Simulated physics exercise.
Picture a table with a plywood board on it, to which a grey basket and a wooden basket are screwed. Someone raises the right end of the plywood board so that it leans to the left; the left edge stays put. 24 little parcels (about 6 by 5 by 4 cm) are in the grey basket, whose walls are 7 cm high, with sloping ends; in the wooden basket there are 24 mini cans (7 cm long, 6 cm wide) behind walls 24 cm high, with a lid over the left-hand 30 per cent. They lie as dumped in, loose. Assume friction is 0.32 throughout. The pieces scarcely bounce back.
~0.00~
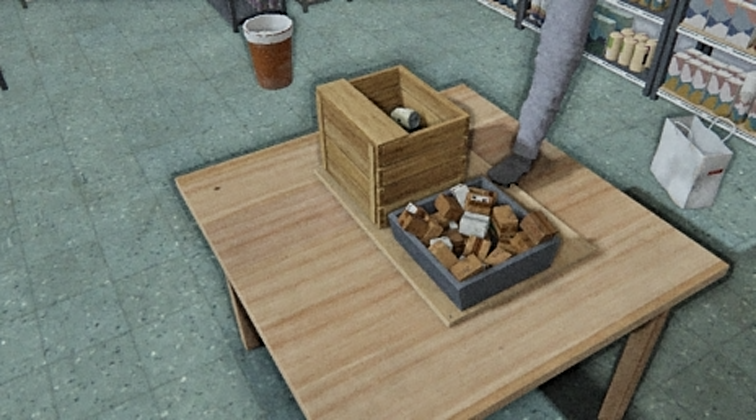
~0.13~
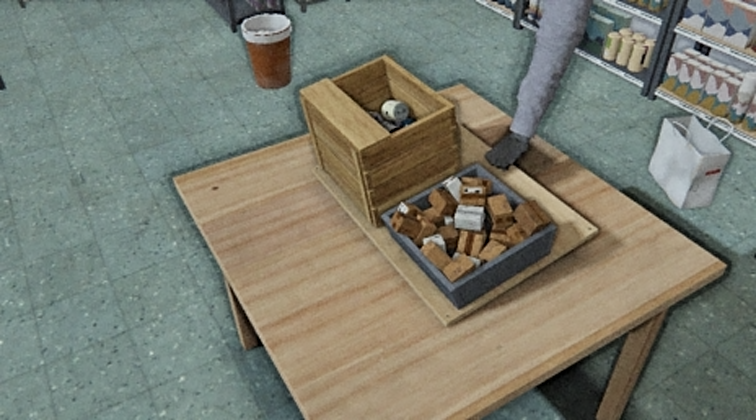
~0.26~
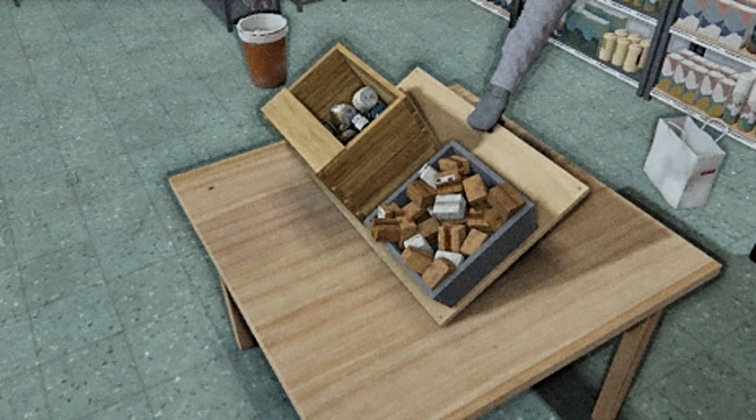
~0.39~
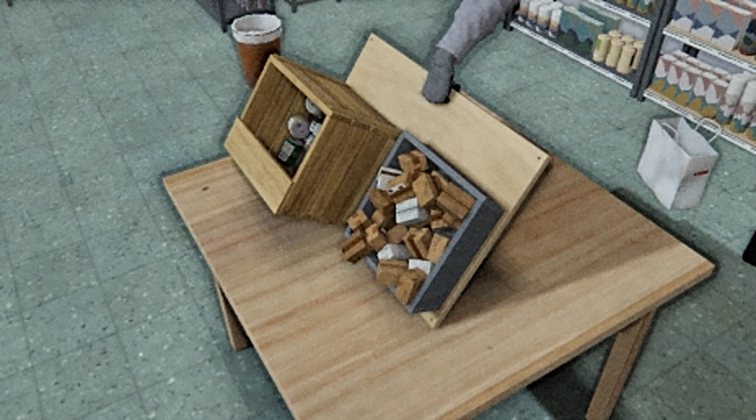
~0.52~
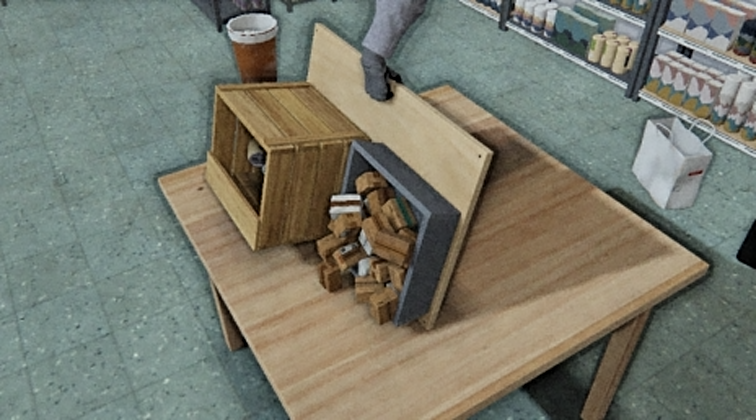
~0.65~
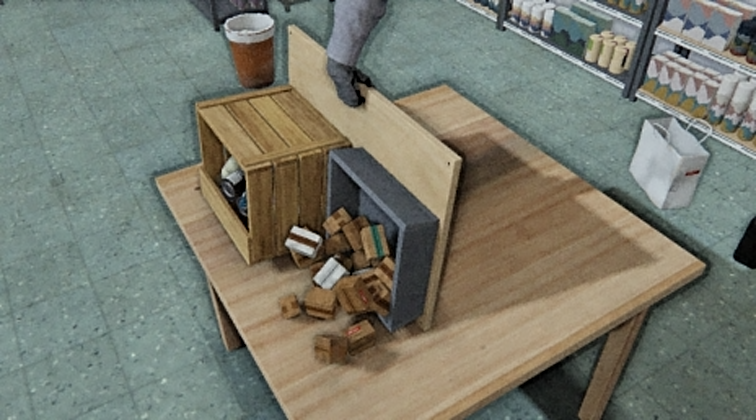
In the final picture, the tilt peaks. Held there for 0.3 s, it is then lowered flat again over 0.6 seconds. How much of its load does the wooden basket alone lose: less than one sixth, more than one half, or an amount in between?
Less than one sixth.
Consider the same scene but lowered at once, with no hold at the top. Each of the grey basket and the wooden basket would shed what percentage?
Grey basket: 80%, wooden basket: 0%.
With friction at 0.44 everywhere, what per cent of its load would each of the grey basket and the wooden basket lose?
Then the grey basket sheds 80 per cent, while the wooden basket sheds 10 per cent.
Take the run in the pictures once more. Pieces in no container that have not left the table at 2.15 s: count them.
The number is some 16.
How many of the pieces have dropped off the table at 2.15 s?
The total is close to 3.
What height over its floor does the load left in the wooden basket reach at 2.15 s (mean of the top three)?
I'd say some 15 cm high.
After 0.89 s, tilt 85°; the grey basket is down by 18 of 24 and the wooden basket has all 24.
After 1.19 s, tilt 55°; the grey basket is down by 20 of 24 and the wooden basket has all 24.
After 1.61 s, tilt 0°; the grey basket is down by 20 of 24 and the wooden basket has all 24.
Outcome (at 2.15 s), the grey basket is down by 20 of 24 and the wooden basket has all 24. Asked share, 0 of 24, 0 per cent.
